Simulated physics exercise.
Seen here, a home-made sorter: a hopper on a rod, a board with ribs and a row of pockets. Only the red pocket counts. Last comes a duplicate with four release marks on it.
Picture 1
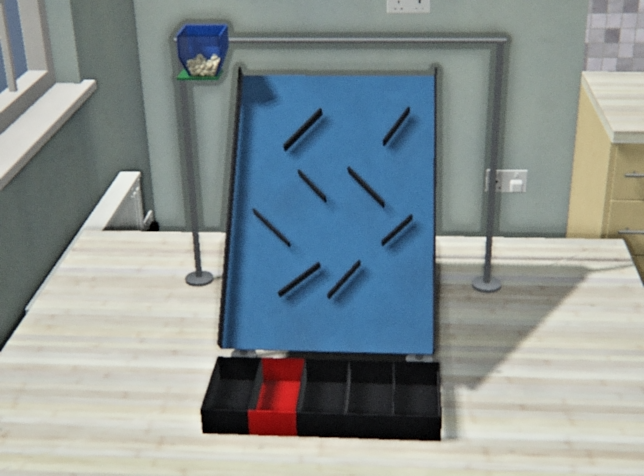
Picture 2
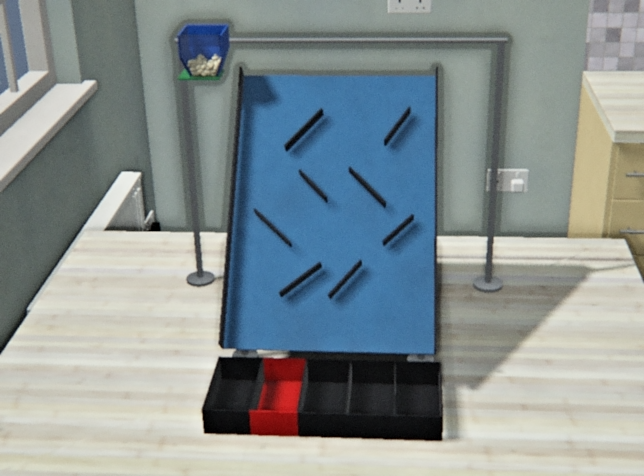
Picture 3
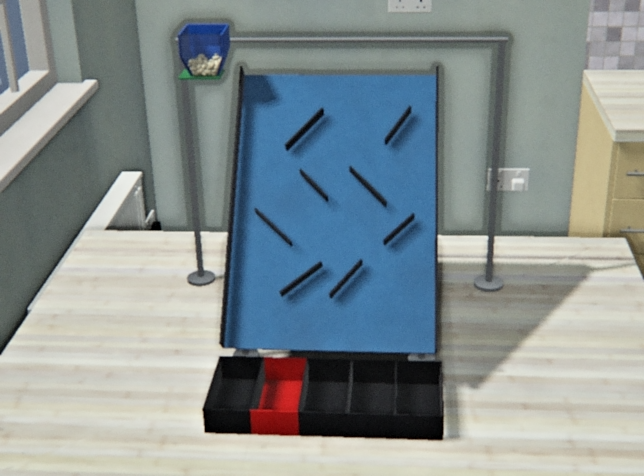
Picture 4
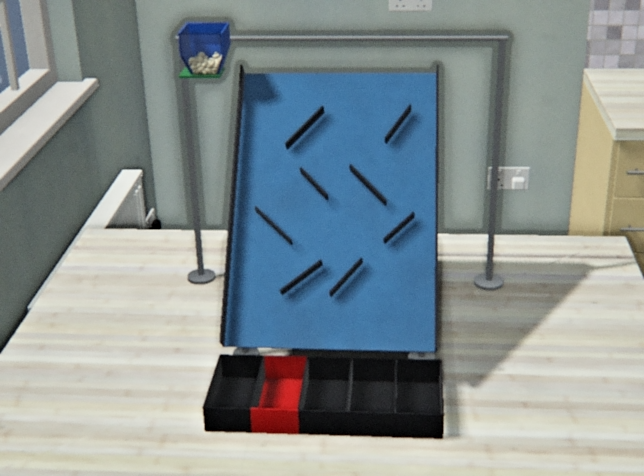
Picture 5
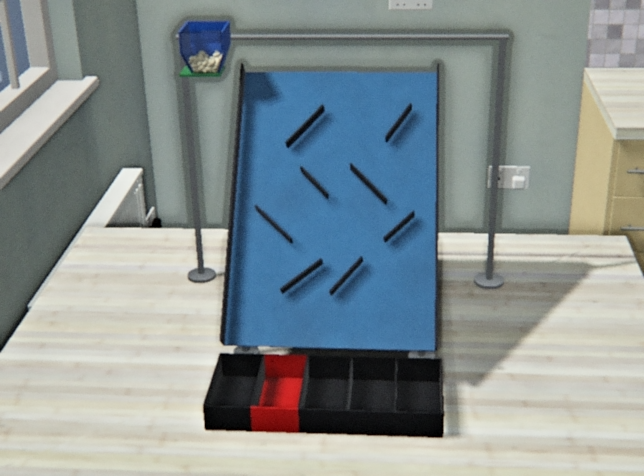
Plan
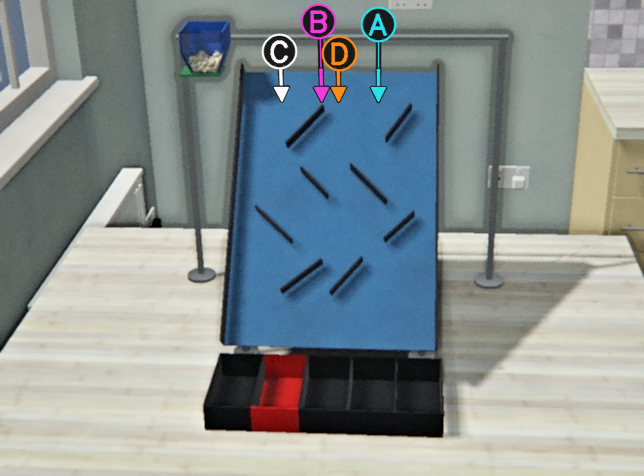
The clip opens on a blue board with short black ribs standing on a pale wooden table, a blue hopper of white beans hanging from a grey rod at upper left. Below sit five pockets, the second from left red. Throughout, the beans and board stay still, with only a very slight shift in the view.
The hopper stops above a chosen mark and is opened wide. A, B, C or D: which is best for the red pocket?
Use mark D.
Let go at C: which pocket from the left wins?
The first.
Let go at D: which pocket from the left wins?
It is the second one.
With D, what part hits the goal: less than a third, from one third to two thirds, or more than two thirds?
Mark D gives from one third to two thirds.
On the marked copy, mark A meets the board at (378, 96); mark B meets the board at (321, 96); mark C meets the board at (281, 96); mark D meets the board at (338, 96).
For mark A, about a quarter in the red pocket, most in other pockets, a stray few held on the board.
For mark B, about a quarter in the red pocket, most in other pockets, a stray few held on the board.
For mark C, a small part in the red pocket, most in other pockets, a stray few outside the box.
For mark D, about half in the red pocket, about half in other pockets.
